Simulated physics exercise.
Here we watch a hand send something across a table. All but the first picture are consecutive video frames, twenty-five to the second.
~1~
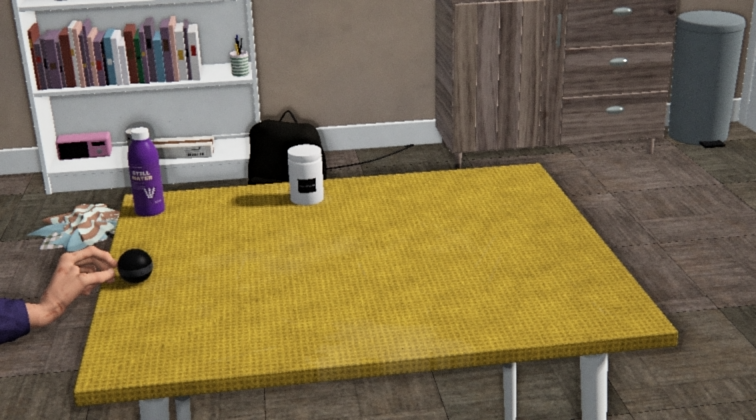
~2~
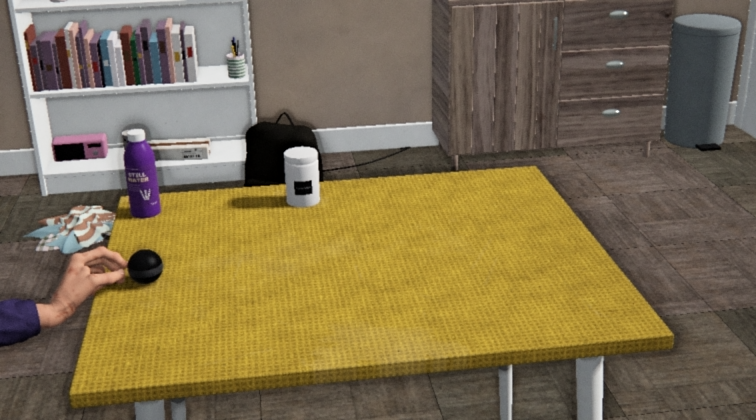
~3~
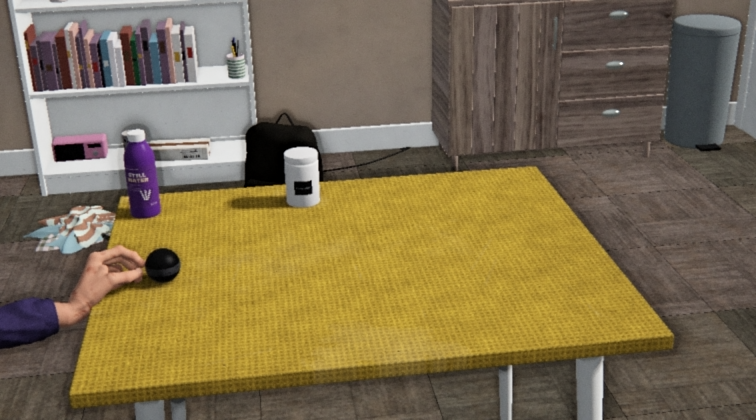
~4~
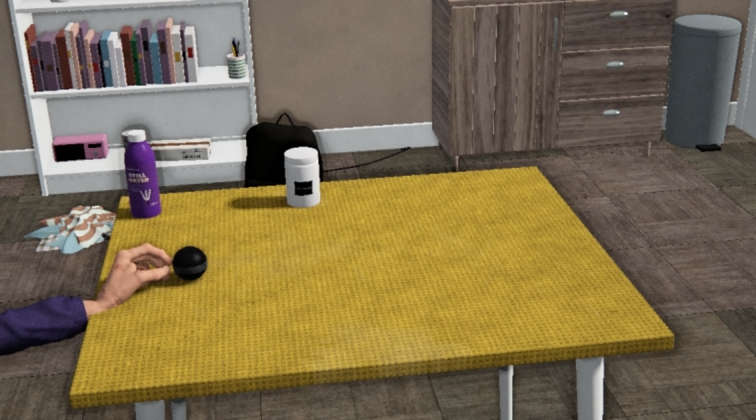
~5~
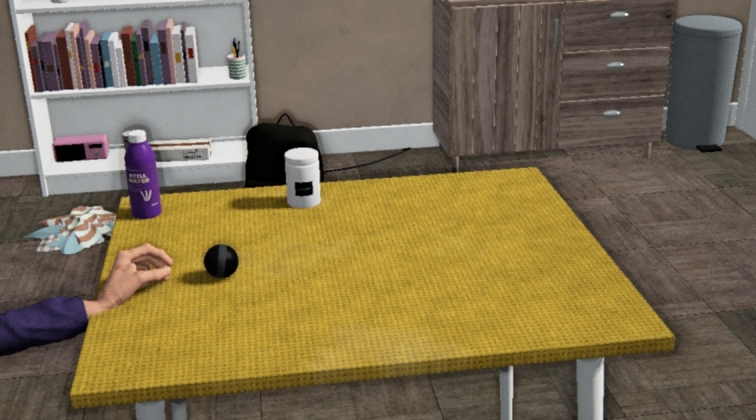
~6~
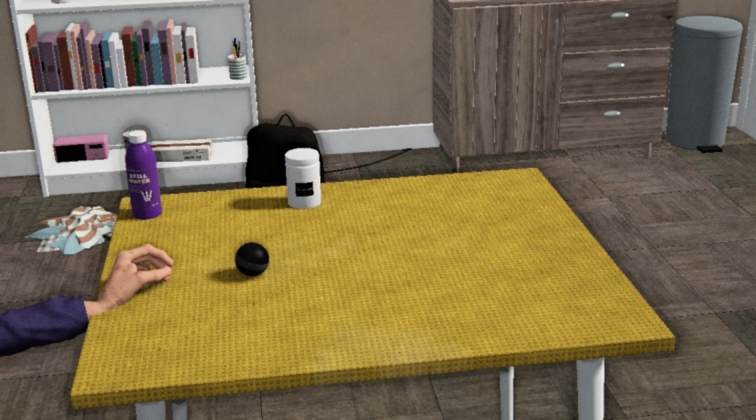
The video shows a hand at the left side of a yellow table pushing a black ball rightward and releasing it, after which the ball rolls a short way across the surface, near a purple bottle and a white container.
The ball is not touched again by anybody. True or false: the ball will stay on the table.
False.
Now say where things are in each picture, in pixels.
In the first picture, under the hand; black ball (135, 266).
In the second picture, under the hand; black ball (145, 267).
In the third picture, under the hand; black ball (163, 265).
In the fourth picture, black ball (190, 263).
In the fifth picture, black ball (221, 261) rolled about its own width.
In the sixth picture, black ball (252, 260) rolled well along.
Then, 0.40 s after the last picture, black ball rolled well along near (527, 237).
Then, 0.90 s after the last picture, black ball now off the table.
By the end, off the table, black ball.
